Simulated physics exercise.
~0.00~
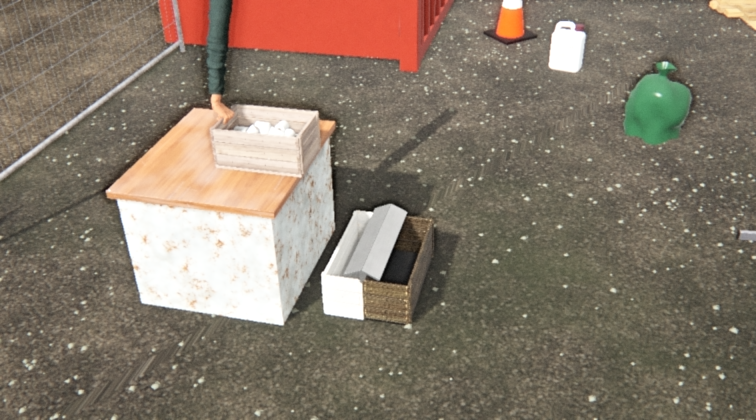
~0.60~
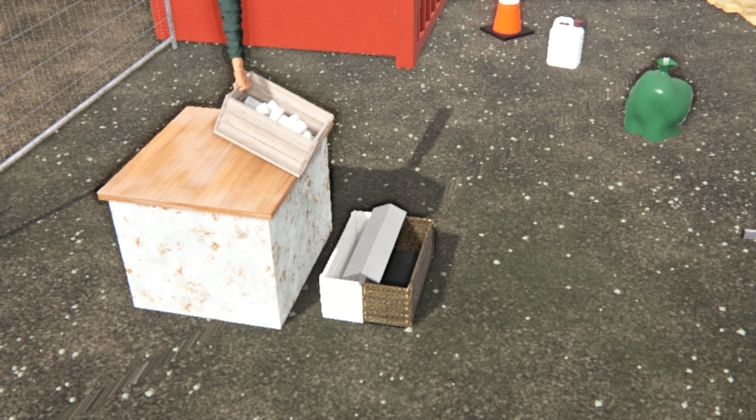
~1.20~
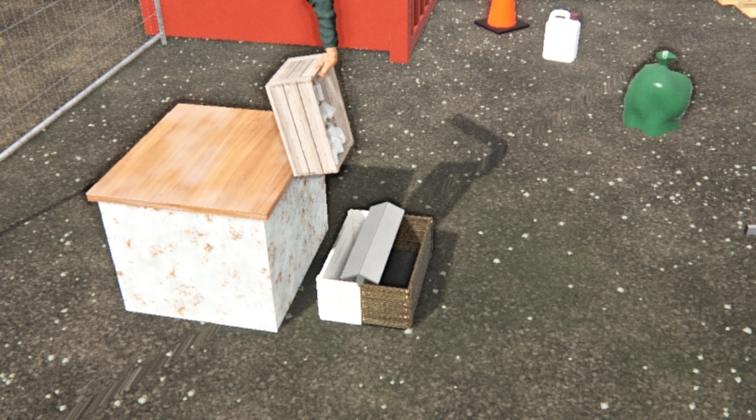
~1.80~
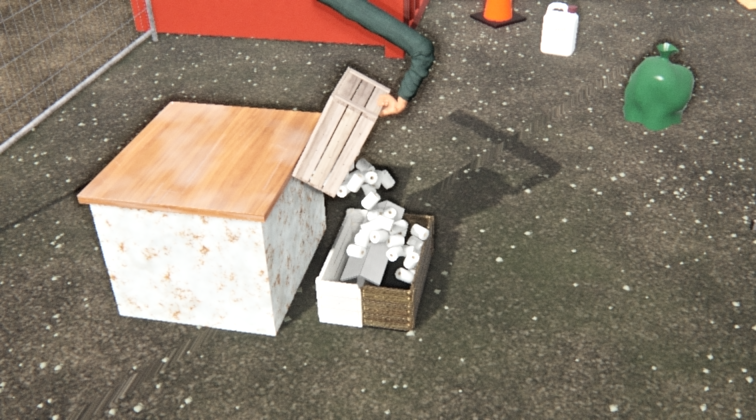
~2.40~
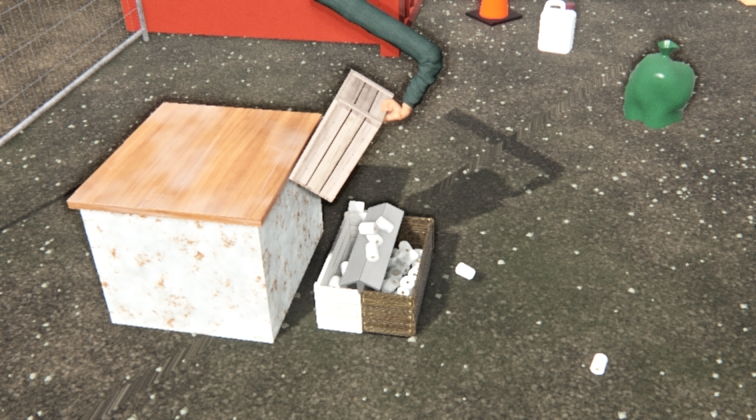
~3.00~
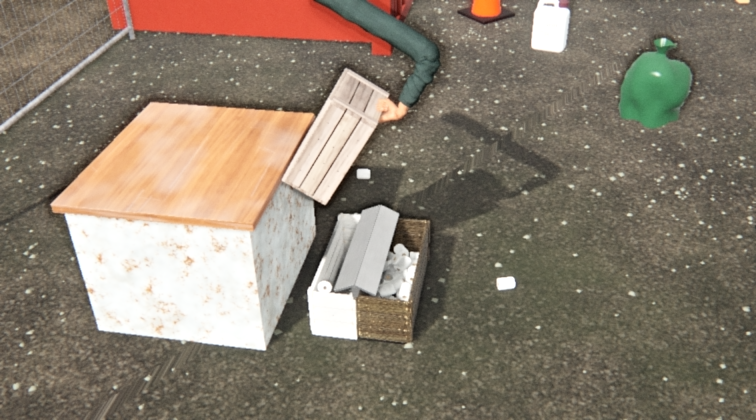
Arm in green sleeve tipping a wooden crate off a bench, spilling white rolls into ridged boxes below, a few scattering on the ground.
